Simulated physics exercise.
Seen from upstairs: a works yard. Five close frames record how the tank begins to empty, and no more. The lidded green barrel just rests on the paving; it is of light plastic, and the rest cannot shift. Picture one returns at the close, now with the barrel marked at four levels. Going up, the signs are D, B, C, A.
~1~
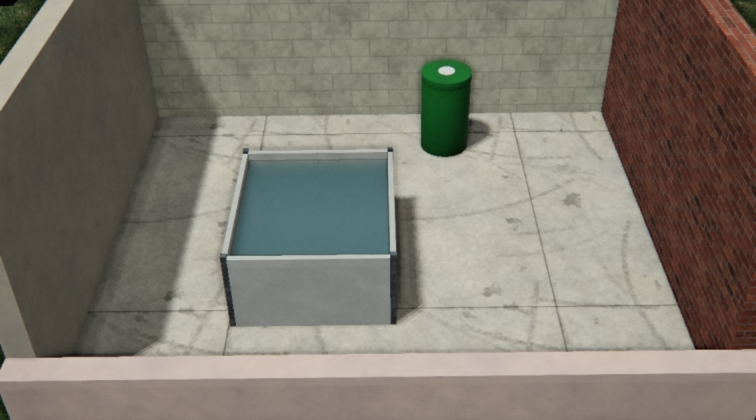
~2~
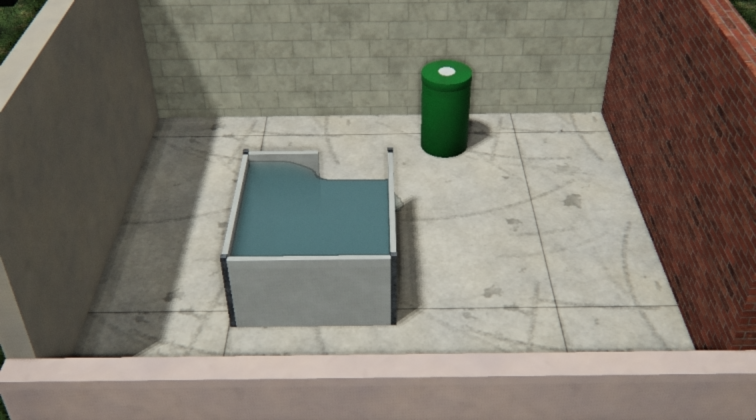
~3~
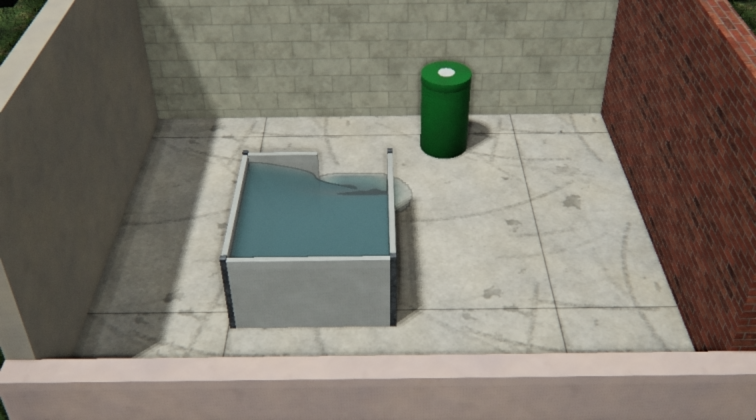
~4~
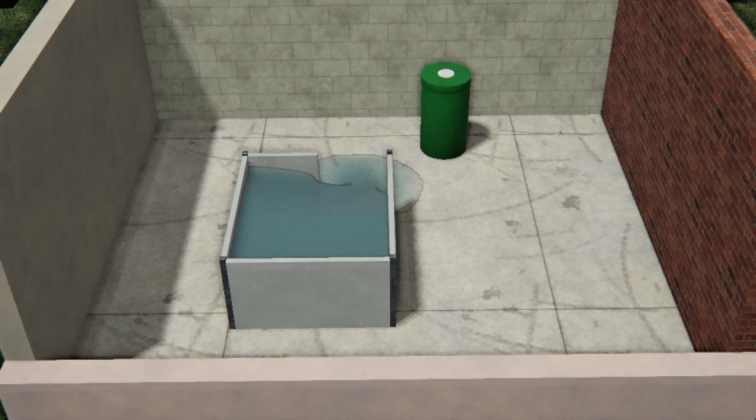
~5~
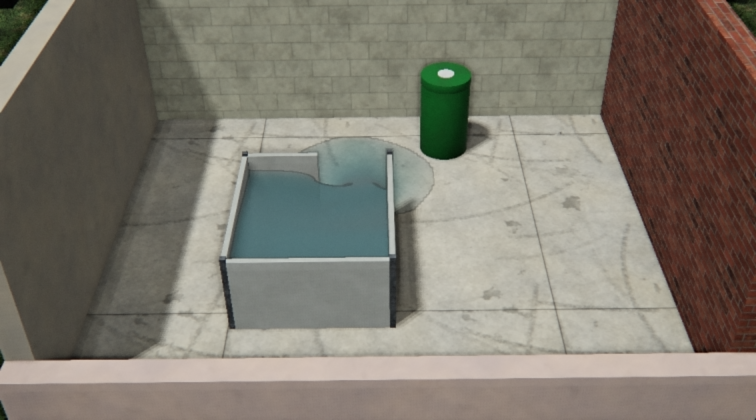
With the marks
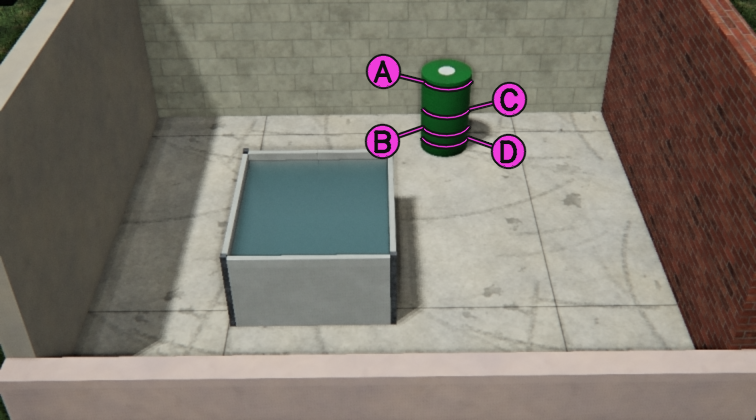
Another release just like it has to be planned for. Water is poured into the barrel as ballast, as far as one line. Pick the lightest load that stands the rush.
Line B just does it.
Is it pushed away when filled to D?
Yes.
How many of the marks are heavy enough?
Three of them.
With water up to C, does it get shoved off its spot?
No, not at all.
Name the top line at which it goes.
That is line D.
On the marked copy, A at (448, 89); B at (446, 135); C at (447, 117); D at (446, 146); from the bottom up D, B, C, A.
With A, it does not move.
With B, it does not move.
With C, it does not move.
With D, it is pushed about 3 times its own width away.
